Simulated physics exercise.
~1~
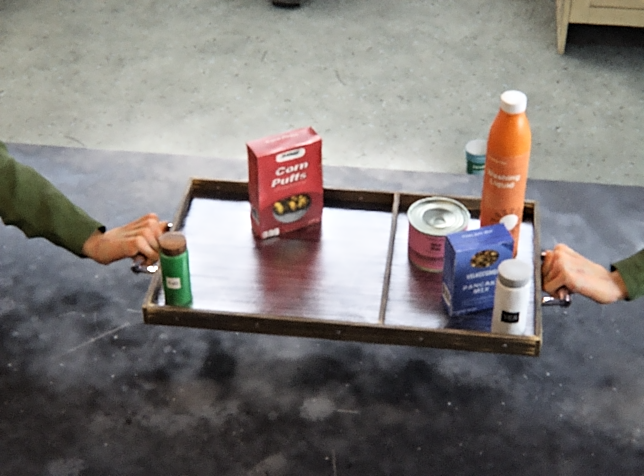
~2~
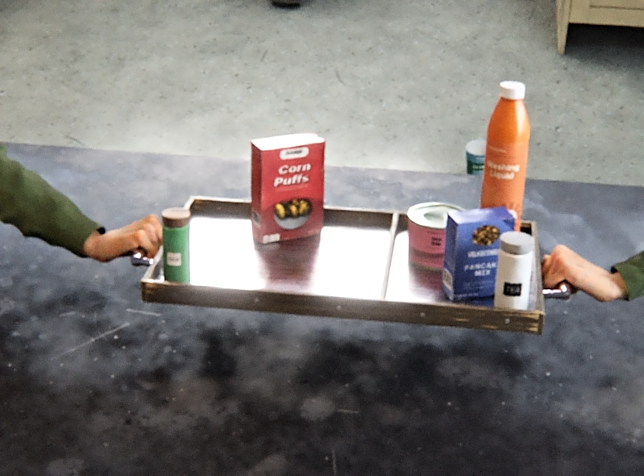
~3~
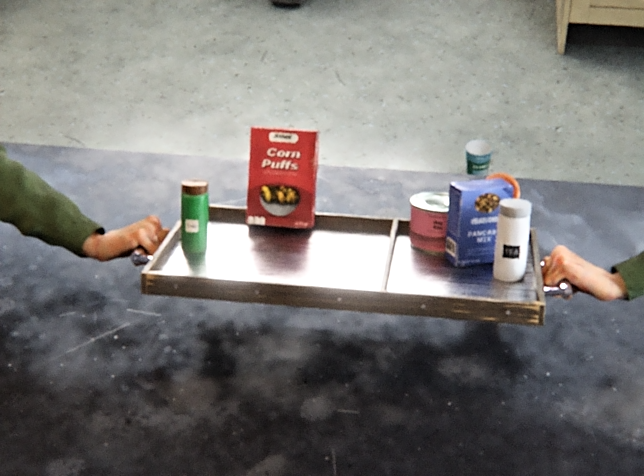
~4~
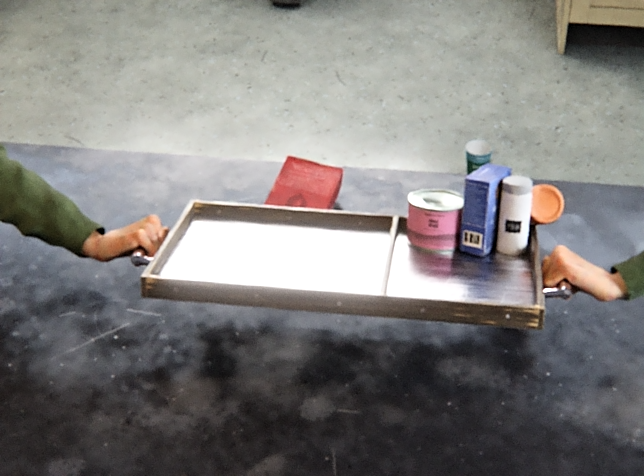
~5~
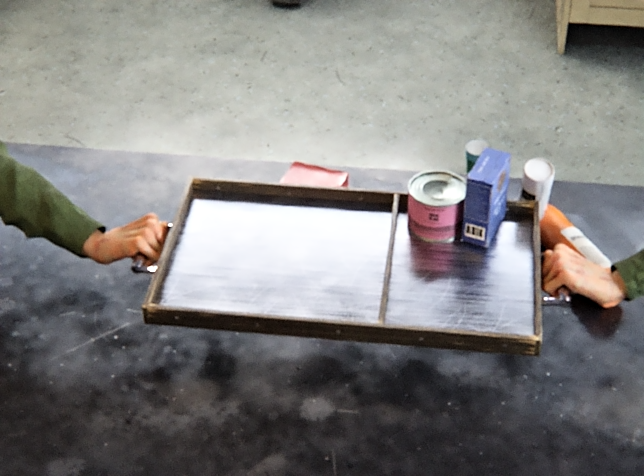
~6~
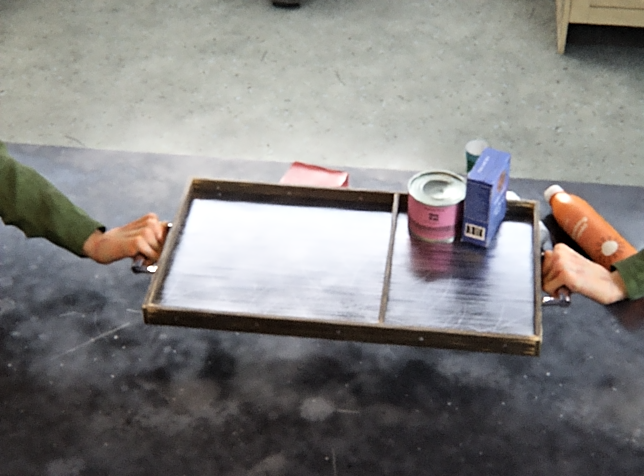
A wooden tray with a low rim and a cross bar, gripped at each end by a hand, carries a red packet, a pink tub, a blue packet, an orange bottle, a white shaker and a green shaker. The hands tip its far edge down, and the load begins to lean away. The orange bottle topples over the far side, and the red packet follows. The green shaker goes too, while the white shaker slides back and tumbles off as the tray levels. The orange bottle ends lying beside the right hand, with only the tub and blue packet still standing aboard.
